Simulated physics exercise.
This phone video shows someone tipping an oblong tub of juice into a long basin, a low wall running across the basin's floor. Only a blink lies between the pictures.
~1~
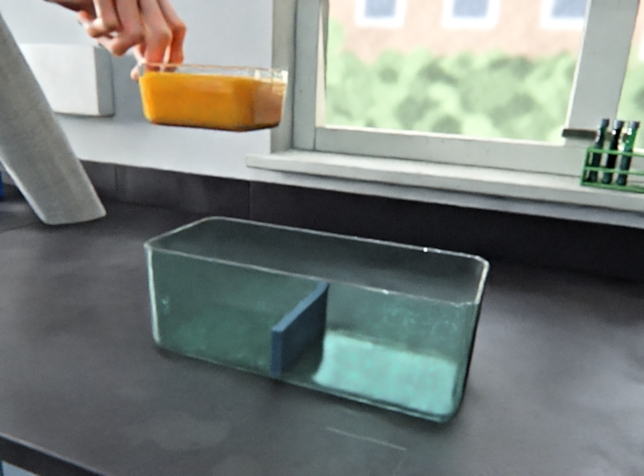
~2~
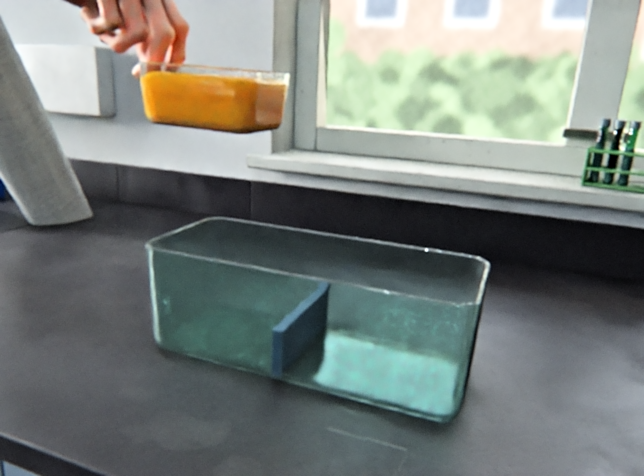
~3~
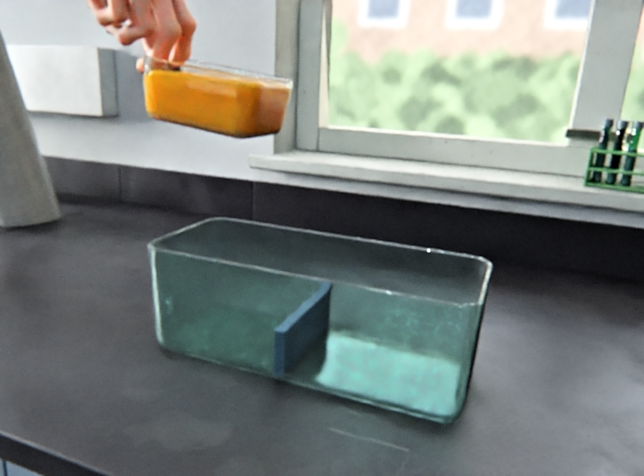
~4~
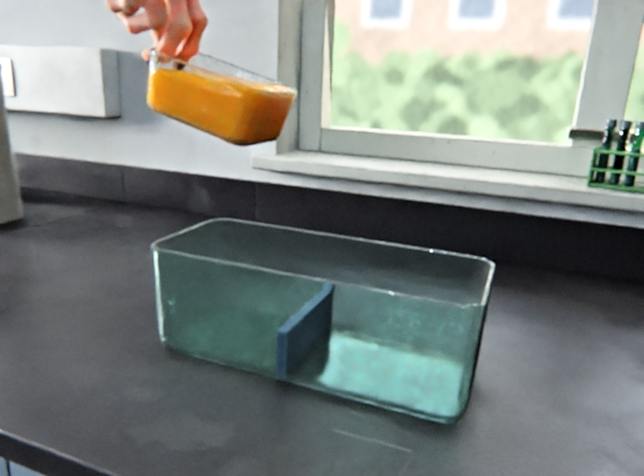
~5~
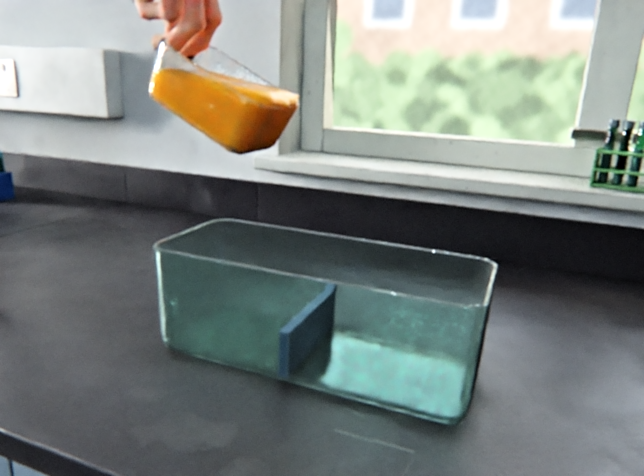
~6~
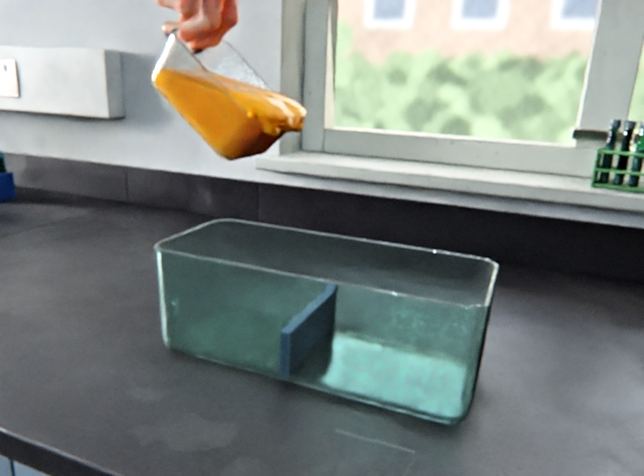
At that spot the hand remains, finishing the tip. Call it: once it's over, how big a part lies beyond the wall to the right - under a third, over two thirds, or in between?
In between.
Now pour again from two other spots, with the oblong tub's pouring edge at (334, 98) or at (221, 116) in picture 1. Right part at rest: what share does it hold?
In turn 85 and 5 in a hundred.
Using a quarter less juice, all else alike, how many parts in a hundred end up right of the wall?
Near 50 %.
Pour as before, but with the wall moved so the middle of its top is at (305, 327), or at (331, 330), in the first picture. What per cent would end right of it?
Estimated: 55 % first, 25 % second.
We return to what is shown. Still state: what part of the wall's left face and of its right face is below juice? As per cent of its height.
Levels: Left around 20 per cent, right around 30 per cent.
A moment on, the oblong tub is tipped right over and 5 per cent is still to pour, 14 is left of the wall and 49 right of it.
Next, the oblong tub is tipped right over and 0 per cent is still to pour, 35 is left of the wall and 58 right of it.
Then the oblong tub is tipped right over and 0 per cent is still to pour, 38 is left of the wall and 58 right of it.
Later the oblong tub is tipped right over and 0 per cent is still to pour, 38 is left of the wall and 59 right of it.
In the end 38 per cent lies left of the wall, 59 right of it and 3 outside.
